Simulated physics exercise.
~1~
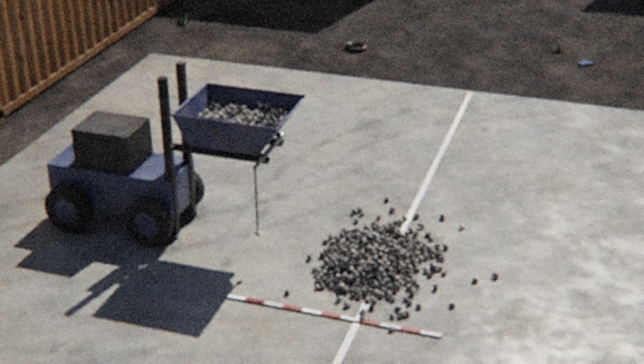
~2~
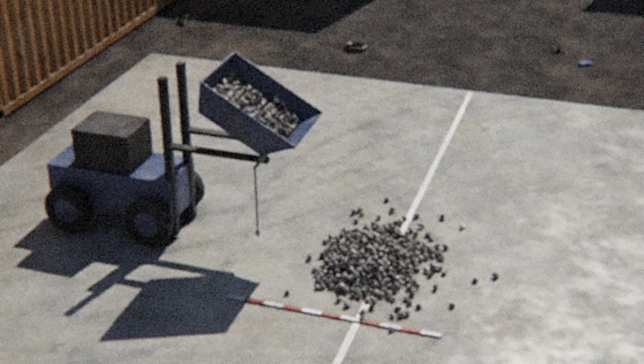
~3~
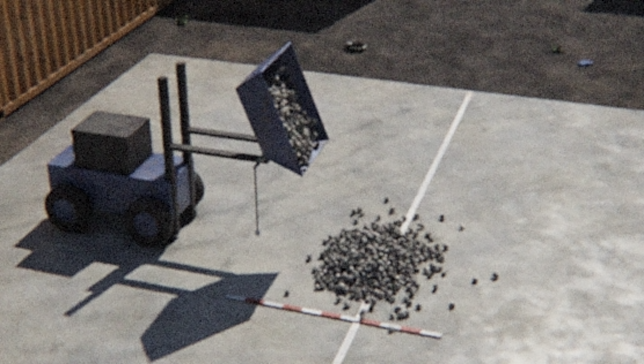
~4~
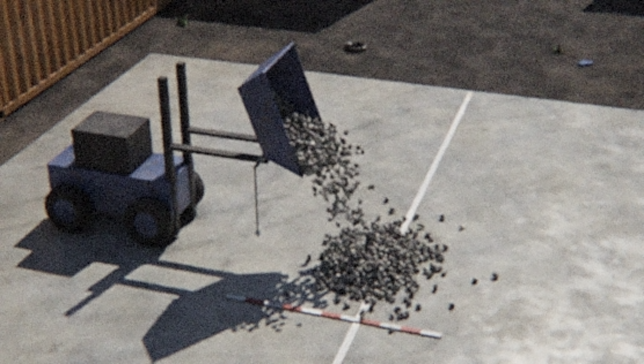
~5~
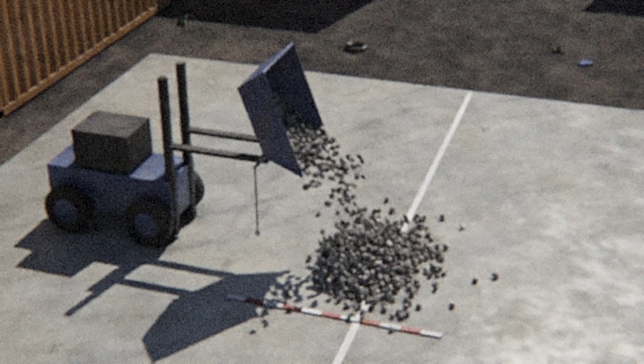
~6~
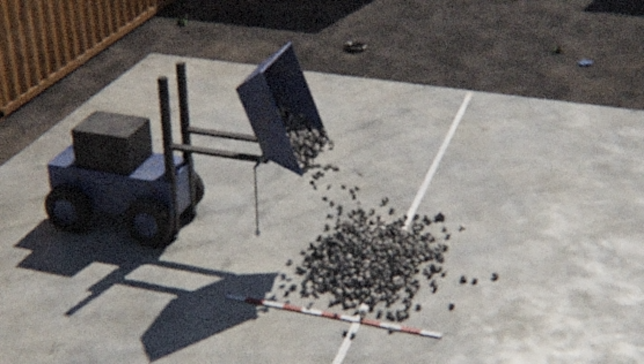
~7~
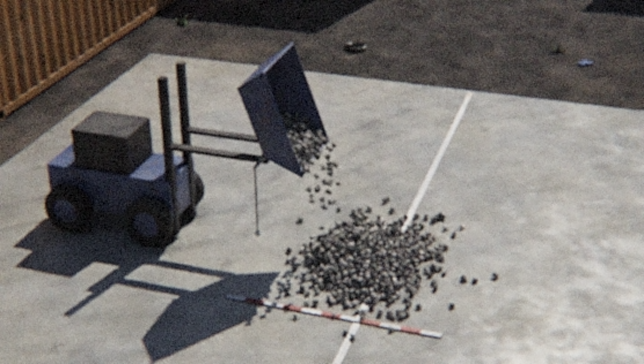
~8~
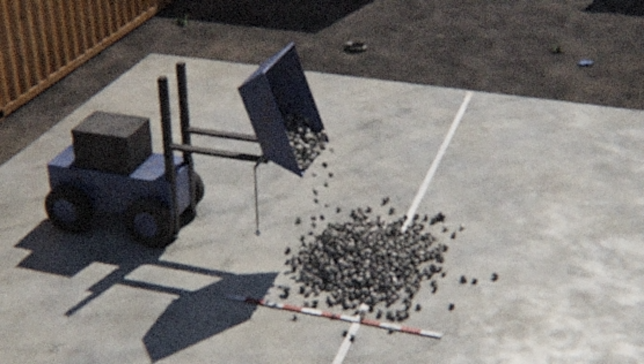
On a concrete yard, a forklift tips its blue skip, pouring stones onto a pile.
